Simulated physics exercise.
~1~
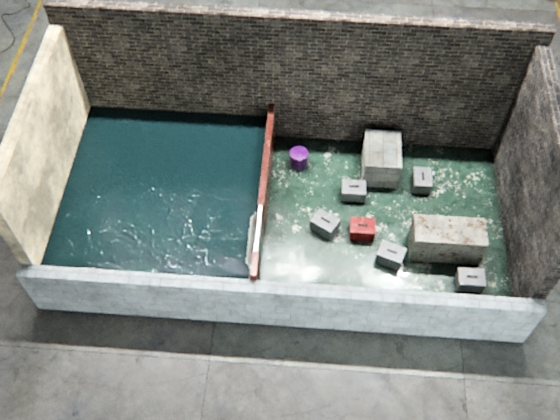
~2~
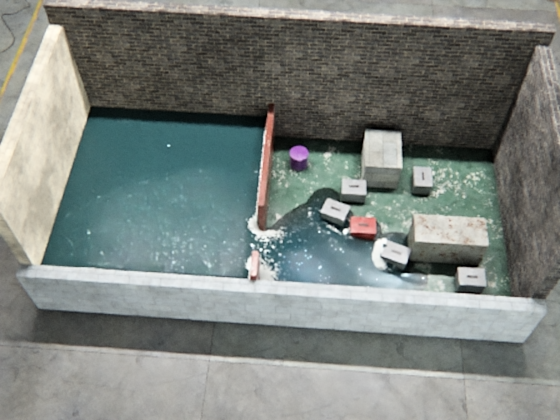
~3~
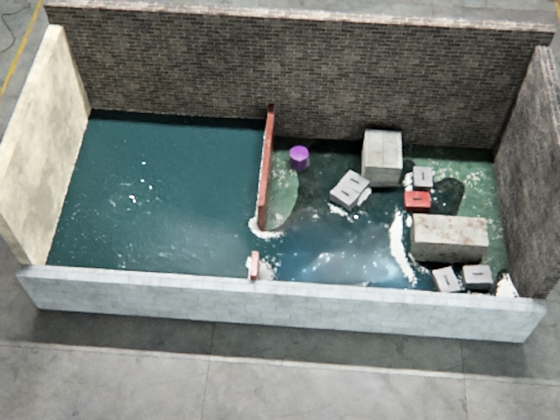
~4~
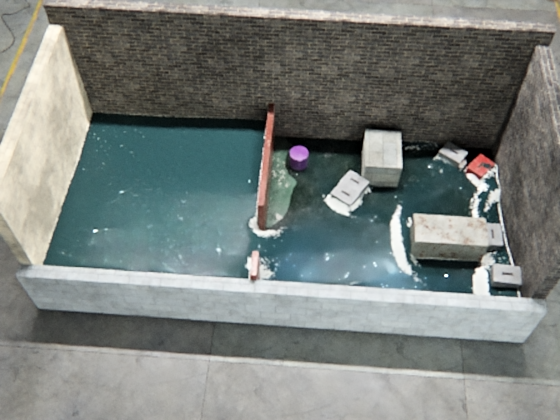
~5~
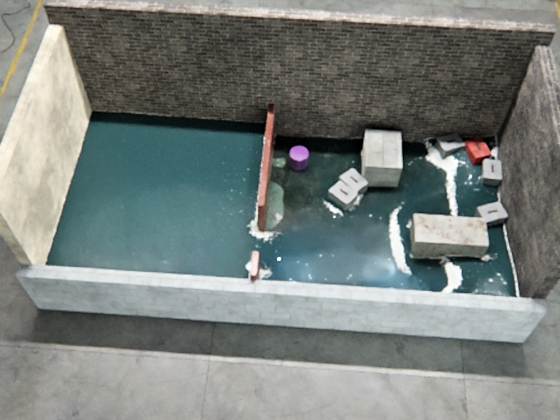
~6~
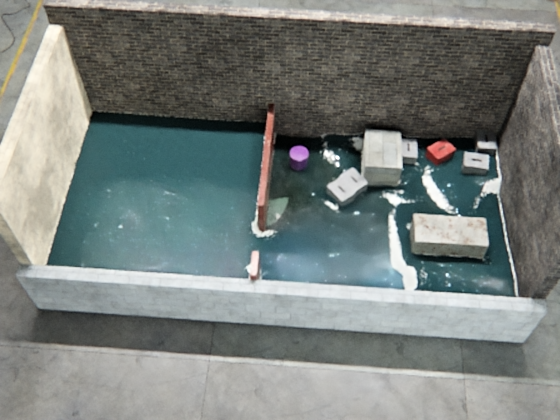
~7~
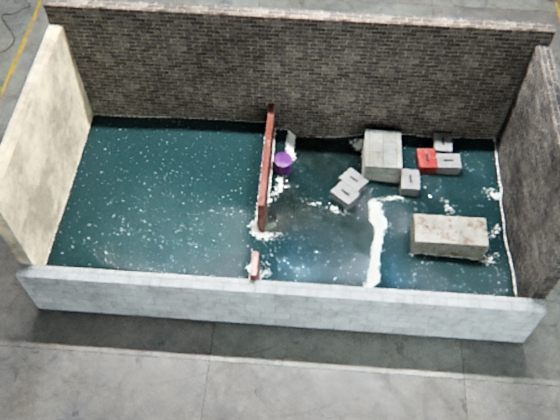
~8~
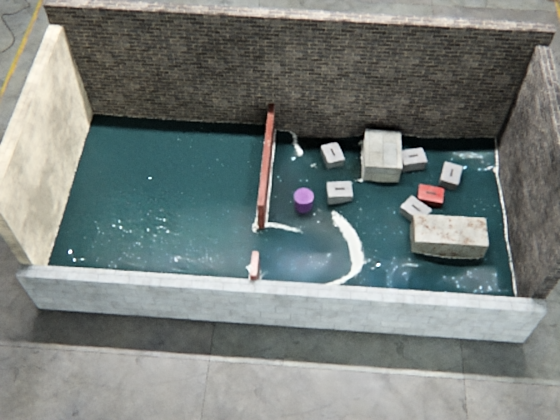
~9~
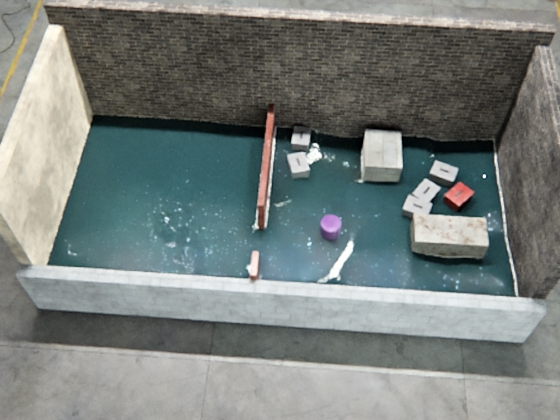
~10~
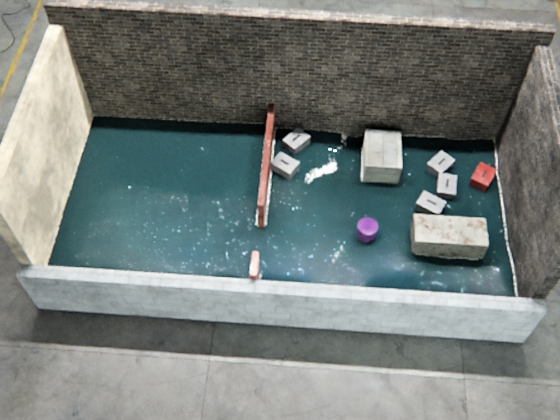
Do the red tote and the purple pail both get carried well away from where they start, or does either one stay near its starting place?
Both get carried well away. The red tote is swept off toward the right wall early on, and the purple pail stays put at first but later drifts far to the right and toward the front.
